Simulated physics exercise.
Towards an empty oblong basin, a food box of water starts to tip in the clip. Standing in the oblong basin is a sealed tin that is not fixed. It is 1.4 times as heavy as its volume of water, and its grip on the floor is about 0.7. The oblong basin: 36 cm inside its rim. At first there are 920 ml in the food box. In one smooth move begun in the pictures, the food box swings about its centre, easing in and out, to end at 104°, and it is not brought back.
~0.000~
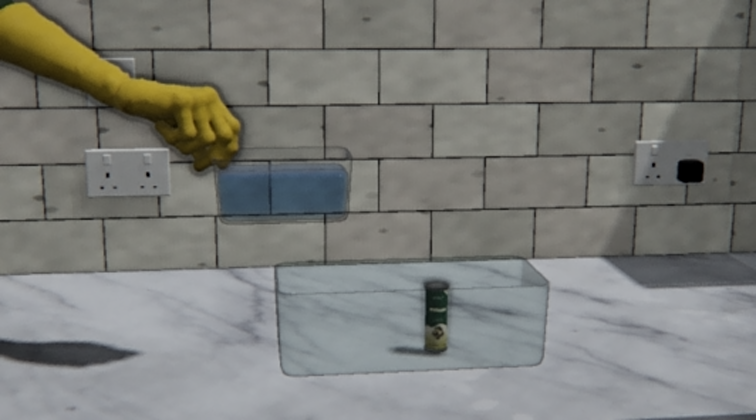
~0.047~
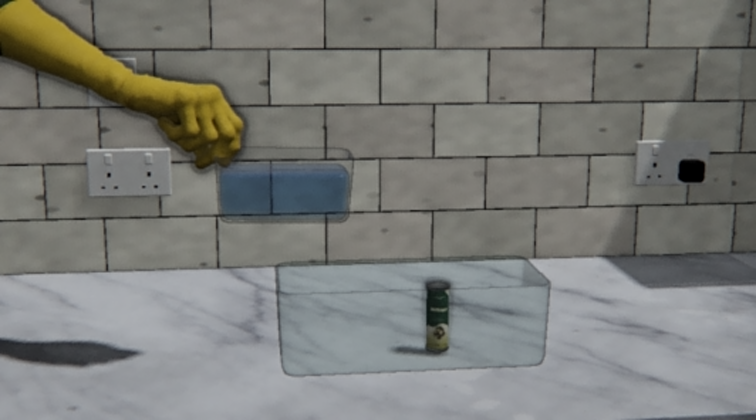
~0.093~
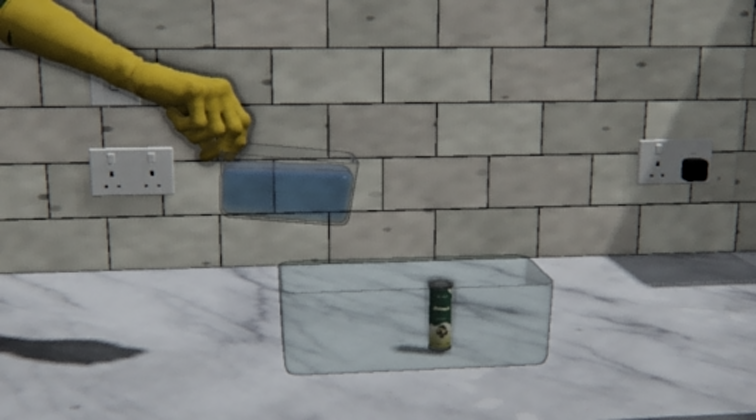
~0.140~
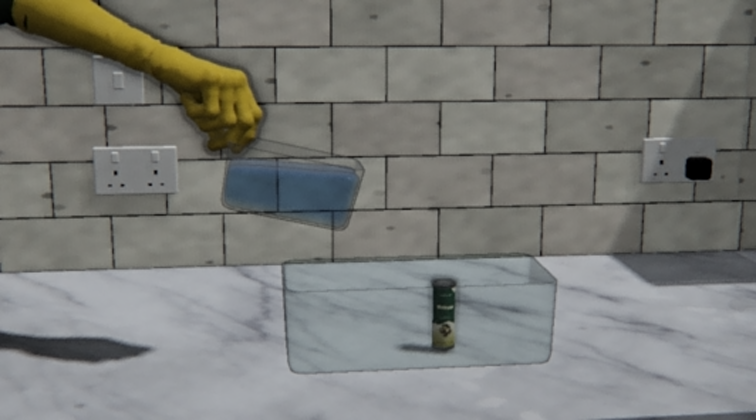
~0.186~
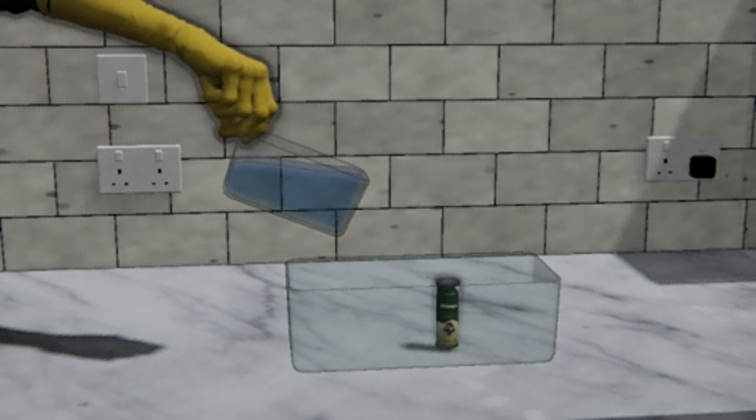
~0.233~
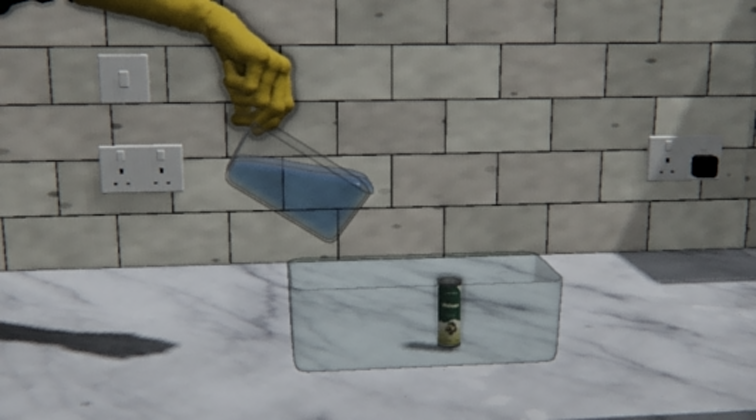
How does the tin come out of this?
It ends up still standing.
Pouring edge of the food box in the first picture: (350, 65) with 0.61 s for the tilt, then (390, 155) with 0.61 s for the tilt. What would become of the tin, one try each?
In the first try it comes down; in the second it remains standing.
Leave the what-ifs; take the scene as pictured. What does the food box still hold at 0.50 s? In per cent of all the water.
I'd put it near 20 percent.
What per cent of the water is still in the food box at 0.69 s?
3 %.
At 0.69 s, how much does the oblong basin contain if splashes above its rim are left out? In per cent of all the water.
Around 92 per cent of the whole.
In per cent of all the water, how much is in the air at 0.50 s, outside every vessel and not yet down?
About 34 per cent.
After 0.50 s the tilt is 95° and 20 per cent is still to pour; the tin stands where it began.
After 0.69 s the tilt is 104° and 3 per cent is still to pour; the tin stands where it began.
After 0.89 s the tilt is 104° and 0 per cent is still to pour; the tin stands where it began.
After 1.11 s the tilt is 104° and 0 per cent is still to pour; the tin stands where it began.
In the end the tin stands where it began.
